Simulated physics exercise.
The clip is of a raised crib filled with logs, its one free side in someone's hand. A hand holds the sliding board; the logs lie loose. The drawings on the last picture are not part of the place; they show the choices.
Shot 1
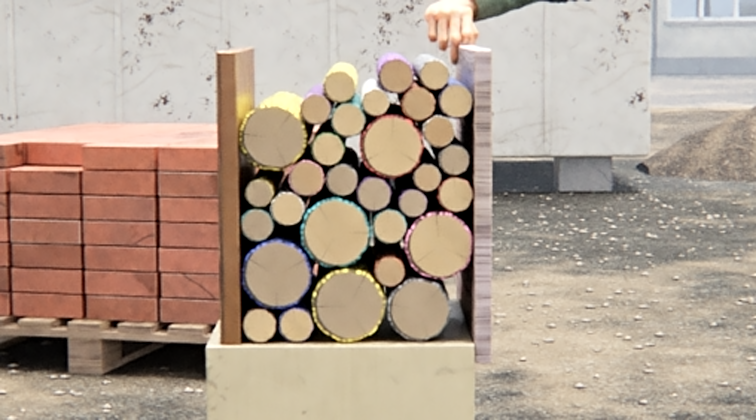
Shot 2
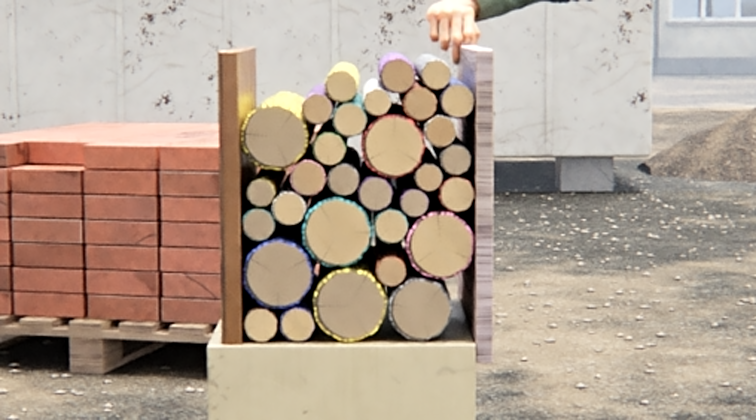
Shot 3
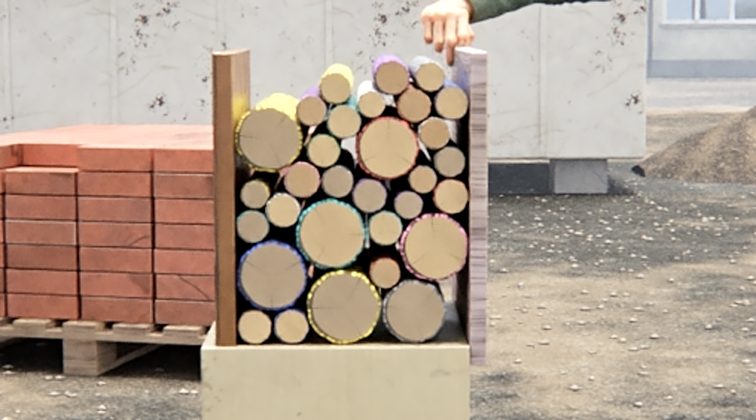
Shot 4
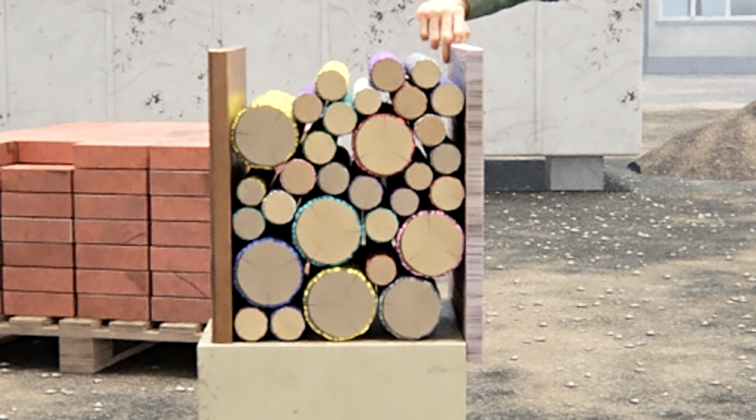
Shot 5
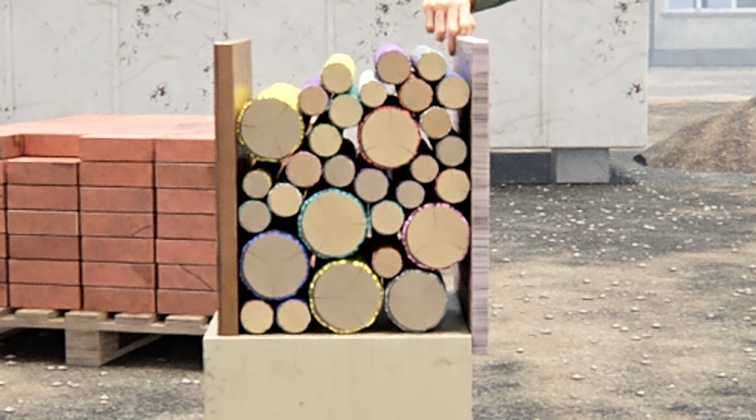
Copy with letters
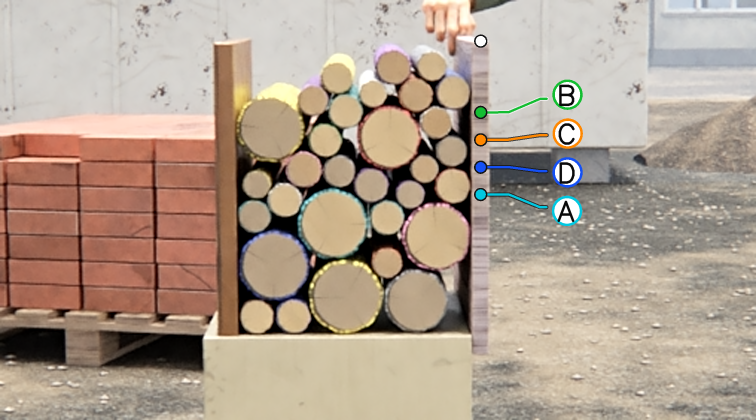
The logs stayed stacked between two upright boards on a raised block, barely moving as a hand rested atop the right board, while the whole view drifted slightly and the right board shifted slightly outward.
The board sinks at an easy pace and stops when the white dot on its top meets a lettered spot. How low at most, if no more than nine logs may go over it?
The lowest mark that will do is A.
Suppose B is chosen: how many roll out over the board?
With B, none.
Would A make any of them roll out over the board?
Yes, at A.
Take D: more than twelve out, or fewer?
It loses fewer than twelve.
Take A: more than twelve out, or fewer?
It loses fewer than twelve.
On the copy, A at (481, 195); B at (481, 112); C at (481, 140); D at (481, 167); the white dot at (481, 41).
On A. First, top of the board (471, 110).
Then, top of the board (471, 187).
Finally, top of the board (471, 194), about six out over the board.
By contrast, B none out over the board; C one out over the board; D two out over the board.
